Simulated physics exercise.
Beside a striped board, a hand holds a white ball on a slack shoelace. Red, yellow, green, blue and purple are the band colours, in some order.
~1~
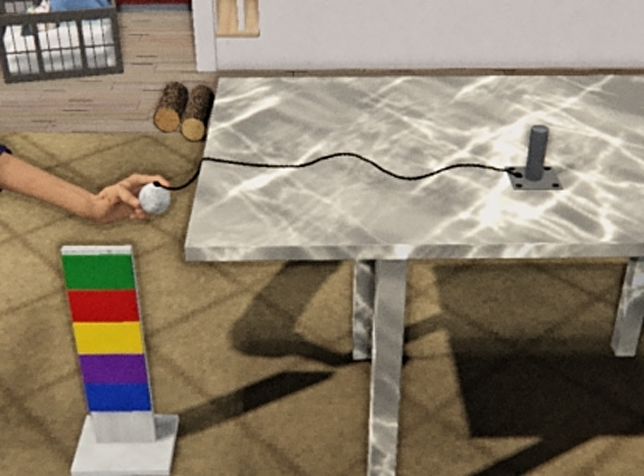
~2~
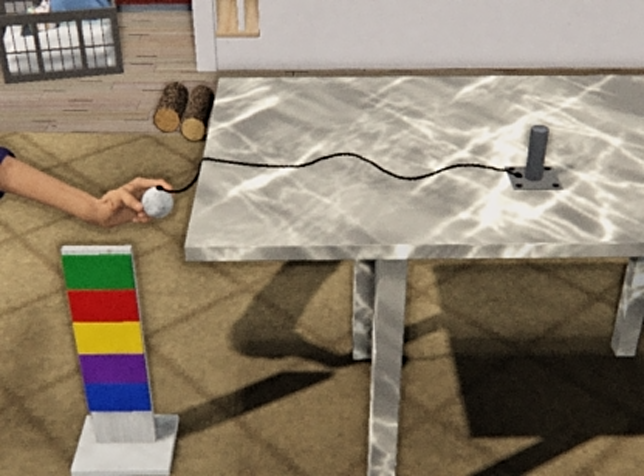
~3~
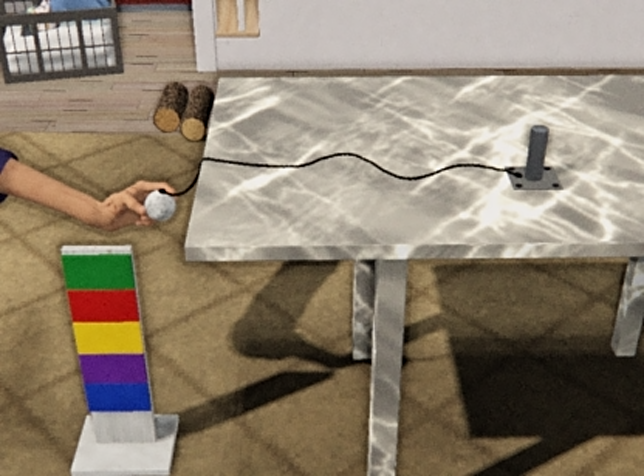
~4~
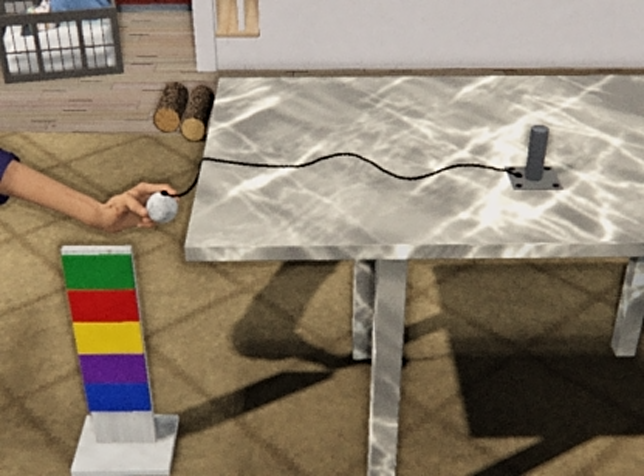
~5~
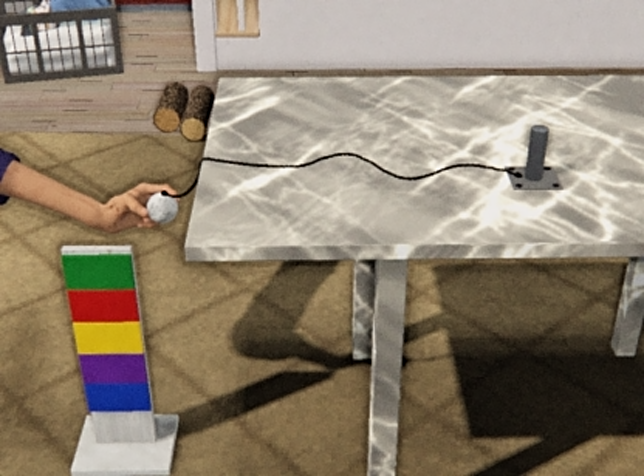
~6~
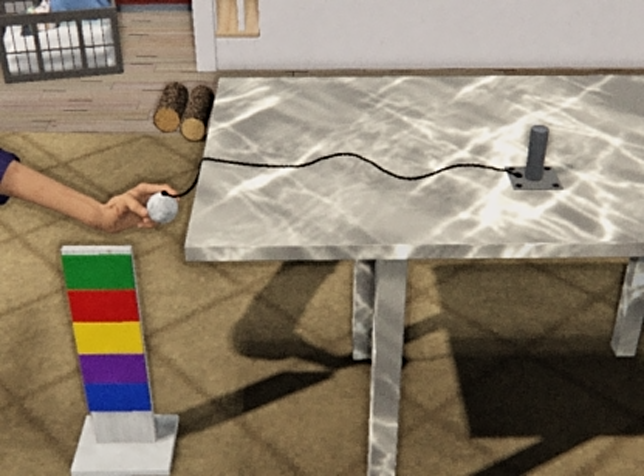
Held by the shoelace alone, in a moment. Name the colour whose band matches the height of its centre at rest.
That would be green.
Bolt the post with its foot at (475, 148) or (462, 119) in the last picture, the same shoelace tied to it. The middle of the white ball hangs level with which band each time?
Taking them in turn: Red; red.
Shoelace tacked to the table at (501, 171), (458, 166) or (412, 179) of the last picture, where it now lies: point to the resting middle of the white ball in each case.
First try near (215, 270), second near (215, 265), third near (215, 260).
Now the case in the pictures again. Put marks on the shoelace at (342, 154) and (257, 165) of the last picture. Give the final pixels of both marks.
They go to (303, 168) and to (209, 165).
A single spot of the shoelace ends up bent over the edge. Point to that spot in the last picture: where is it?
About (250, 165).
A little later, ball near (215, 269); level with green.
Next, ball near (186, 278); level with green.
When it is over, ball near (214, 281); level with green. The shoelace holds its middle at green.
